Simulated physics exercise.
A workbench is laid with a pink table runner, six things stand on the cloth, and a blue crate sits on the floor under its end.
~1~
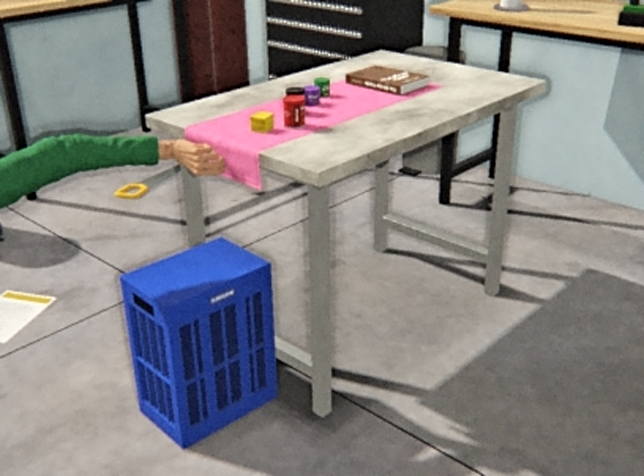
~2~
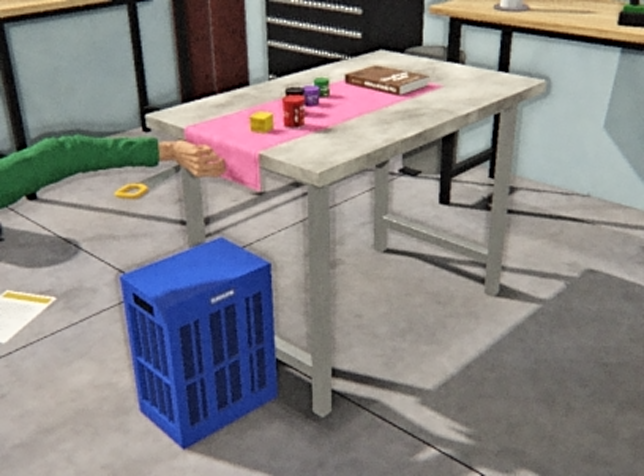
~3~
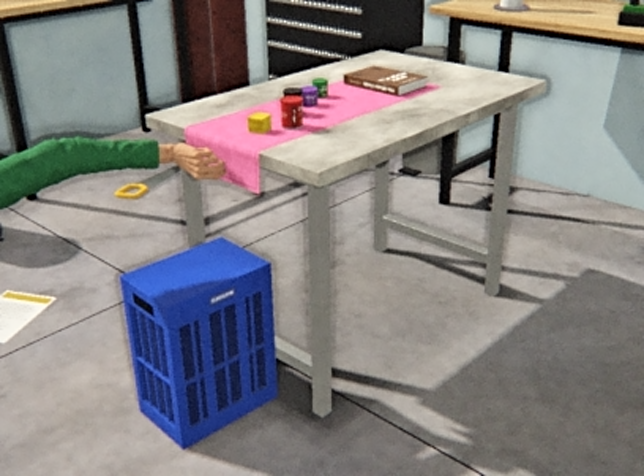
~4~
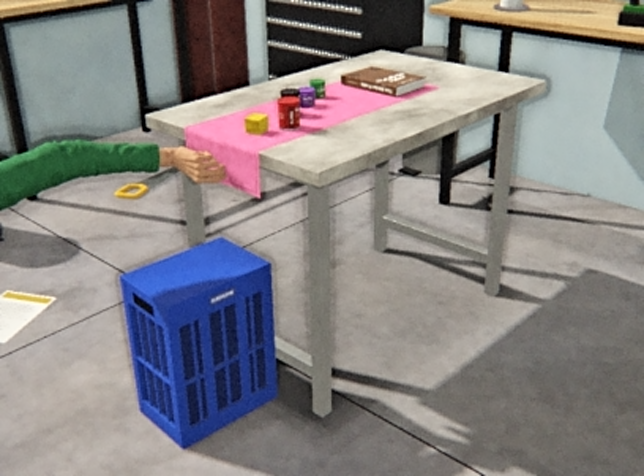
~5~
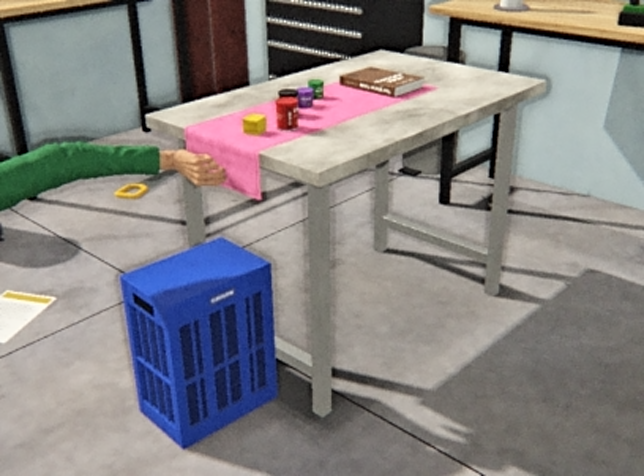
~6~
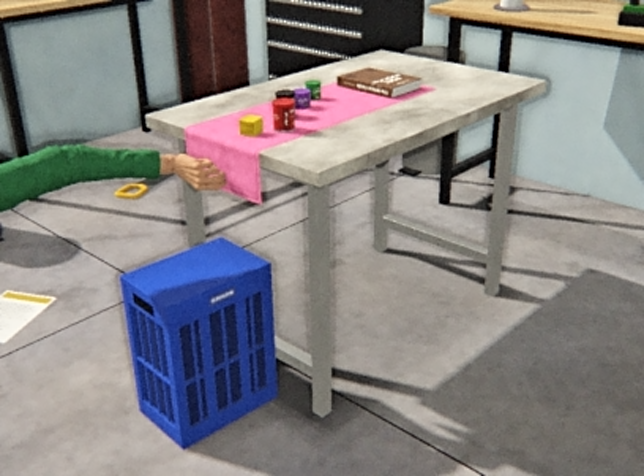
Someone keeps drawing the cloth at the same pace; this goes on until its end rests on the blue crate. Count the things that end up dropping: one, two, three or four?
The drop will claim two items.
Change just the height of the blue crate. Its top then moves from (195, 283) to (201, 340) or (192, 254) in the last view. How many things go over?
It comes to 4 and 1 over the edge.
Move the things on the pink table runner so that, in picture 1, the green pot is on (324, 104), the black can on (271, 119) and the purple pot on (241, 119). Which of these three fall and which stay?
The green pot stays put, the black can ends up off, the purple pot ends up off.
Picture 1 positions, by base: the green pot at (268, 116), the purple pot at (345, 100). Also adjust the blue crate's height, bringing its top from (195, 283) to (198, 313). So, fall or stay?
Result: Green pot gone, purple pot still there.
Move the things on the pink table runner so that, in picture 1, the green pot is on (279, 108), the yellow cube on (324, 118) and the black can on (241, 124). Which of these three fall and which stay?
Well, the green pot is safe, the yellow cube is safe, and the black can is dislodged.
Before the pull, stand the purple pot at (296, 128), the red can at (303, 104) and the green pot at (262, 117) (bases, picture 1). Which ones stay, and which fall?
The purple pot will end up off, the red can will stay where it is, the green pot will end up off.
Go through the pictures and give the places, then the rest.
Hem (261, 190); yellow cube (262, 115); red can (294, 98); black can (295, 89); purple pot (311, 88); green pot (322, 79); top of the crate (195, 283), in the first picture.
Hem (261, 191); yellow cube (261, 115), in the second picture.
Hem (260, 194); red can (291, 99), in the third picture.
Hem (260, 197); black can (290, 91); top of the crate (195, 283), in the fourth picture.
Hem (261, 200); purple pot (304, 90), in the fifth picture.
Hem (262, 204); yellow cube (251, 118); red can (283, 101); black can (285, 92); purple pot (301, 91); green pot (313, 82), in the sixth picture.
Early on, hem near (225, 232); yellow cube gone.
Midway, hem on the crate; yellow cube and red can gone.
Finally, hem on the crate; yellow cube and red can gone. The answer is two.
